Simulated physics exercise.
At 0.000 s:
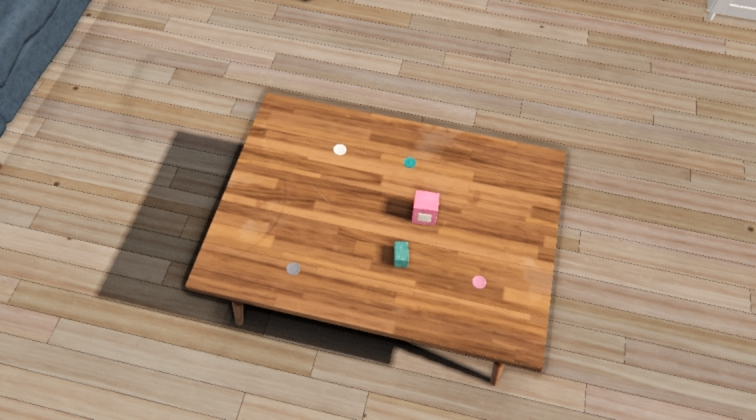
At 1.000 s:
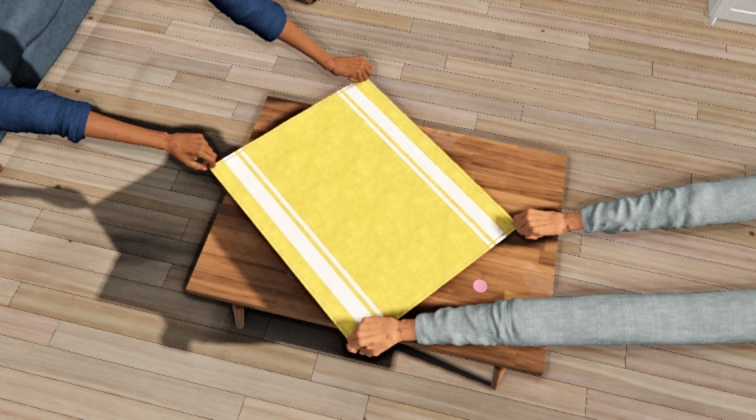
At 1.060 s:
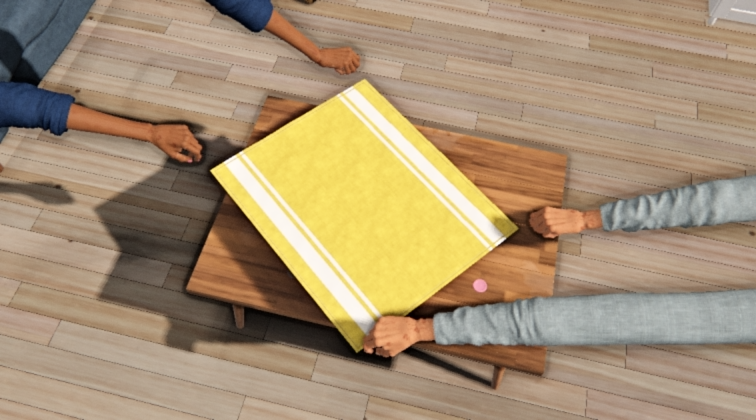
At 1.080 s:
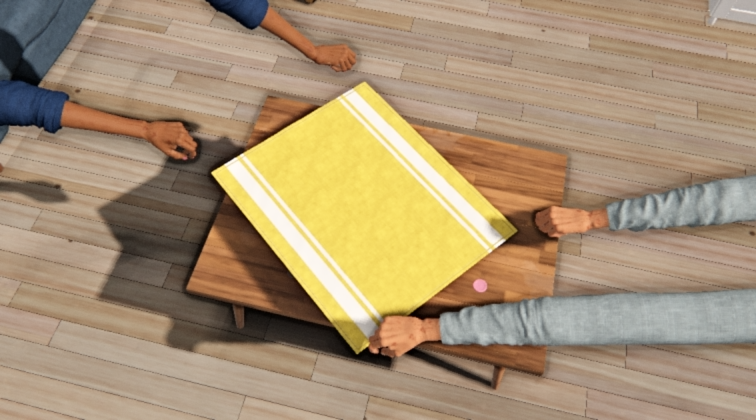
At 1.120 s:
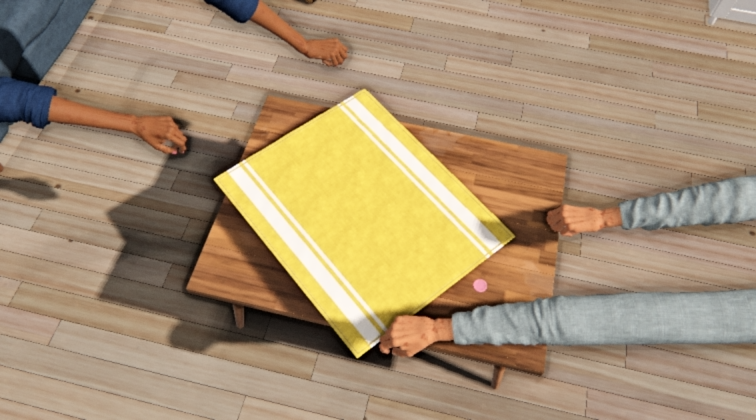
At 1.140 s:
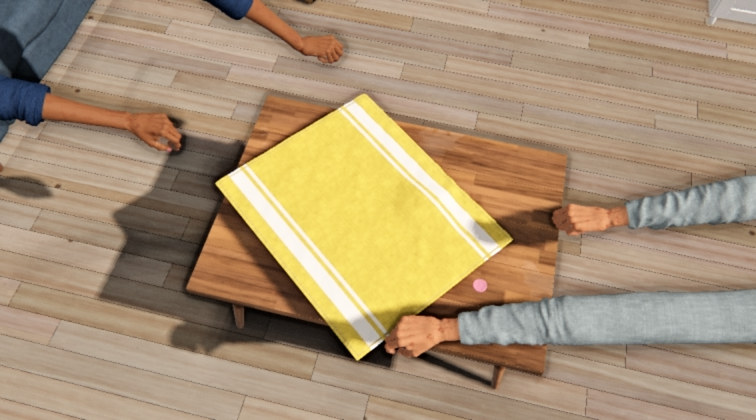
The video shows a pink box, a teal block and small discs on a wooden table; four hands hold a yellow cloth with white stripes above them, then let go and draw back as the cloth sinks slightly over the objects.
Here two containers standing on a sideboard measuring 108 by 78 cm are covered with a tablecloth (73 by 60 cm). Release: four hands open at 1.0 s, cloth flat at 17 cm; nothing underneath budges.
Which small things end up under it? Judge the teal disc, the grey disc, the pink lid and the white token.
The teal disc vanishes under it, the grey disc gets covered, the pink lid stays uncovered, the white token ends under the cloth.
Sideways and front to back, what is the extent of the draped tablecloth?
Roughly 88 cm across and 84 cm deep.
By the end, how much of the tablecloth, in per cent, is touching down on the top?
Around 65 percent.
By 1.3 s, 65 % of it is down, spanning 88 by 82 cm, above white token, grey disc, teal disc.
By 1.5 s, 65 % of it is down, spanning 87 by 90 cm, above white token, grey disc, teal disc.
By 1.7 s, 65 % of it is down, spanning 87 by 85 cm, above white token, grey disc, teal disc.
By 1.9 s, 65 % of it is down, spanning 87 by 86 cm, above white token, grey disc, teal disc.
By 2.7 s, 65 % of it is down, spanning 87 by 84 cm, above white token, grey disc, teal disc.
